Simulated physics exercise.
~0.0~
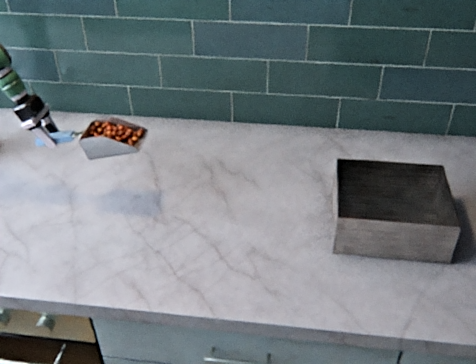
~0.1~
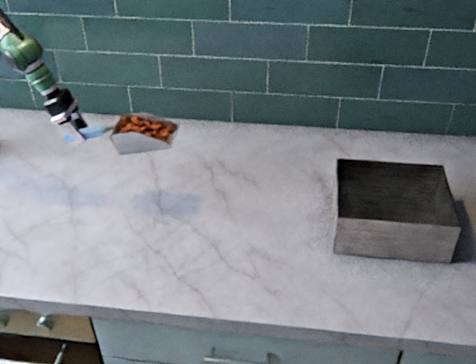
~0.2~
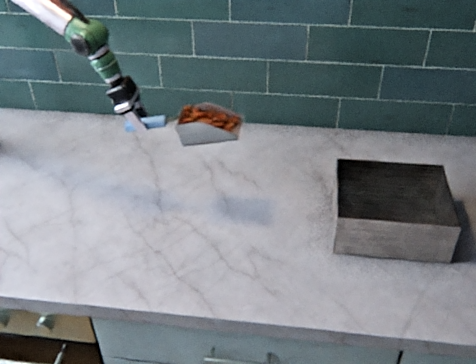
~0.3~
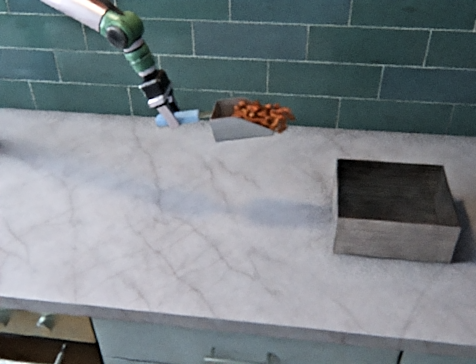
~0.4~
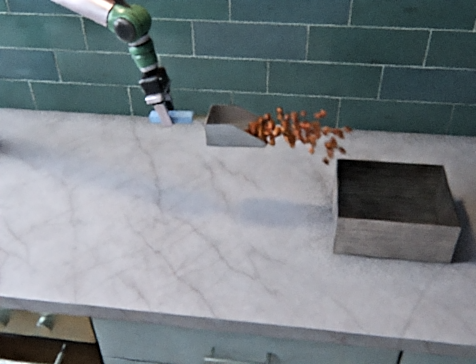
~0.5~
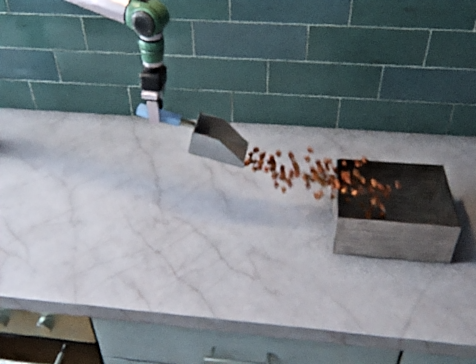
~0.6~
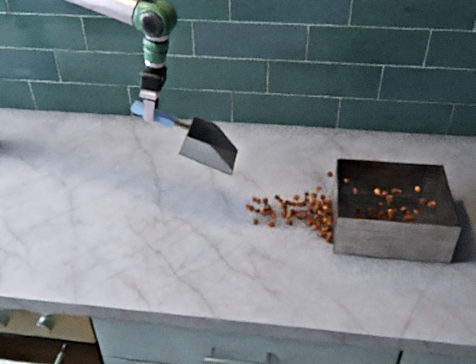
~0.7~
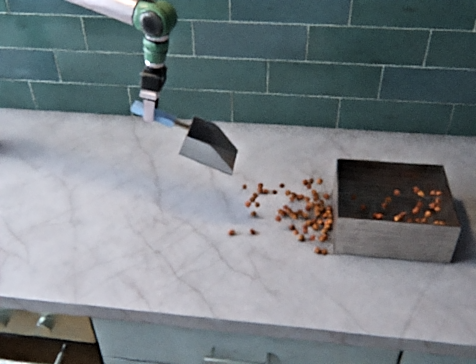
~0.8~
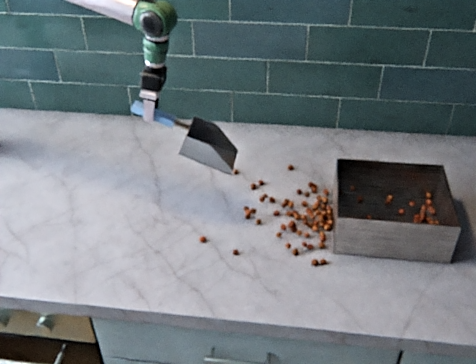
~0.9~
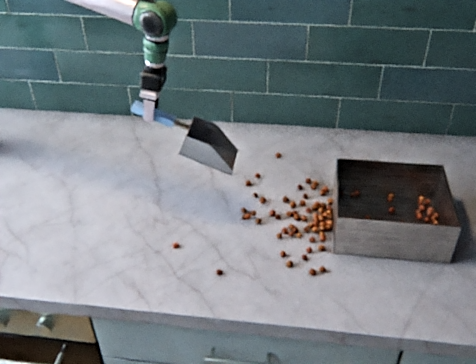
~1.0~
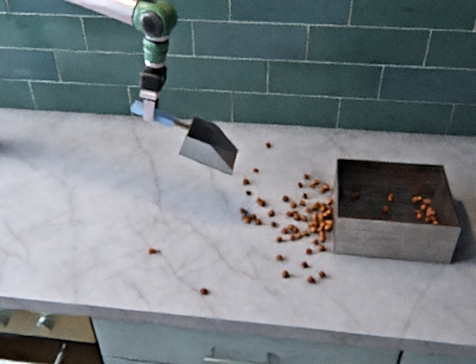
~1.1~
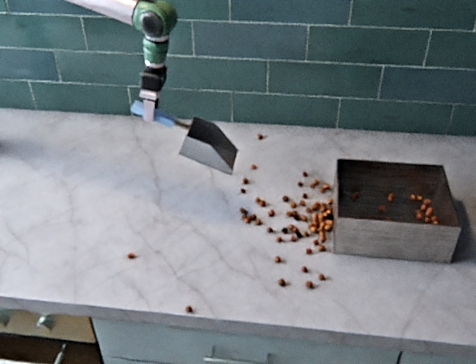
A robot arm swung a metal scoop full of hazelnuts to the right over a marble counter and tipped it, flinging them toward a gray metal bin. Some landed inside, but most scattered across the counter beside it, a few rolling away toward the front.
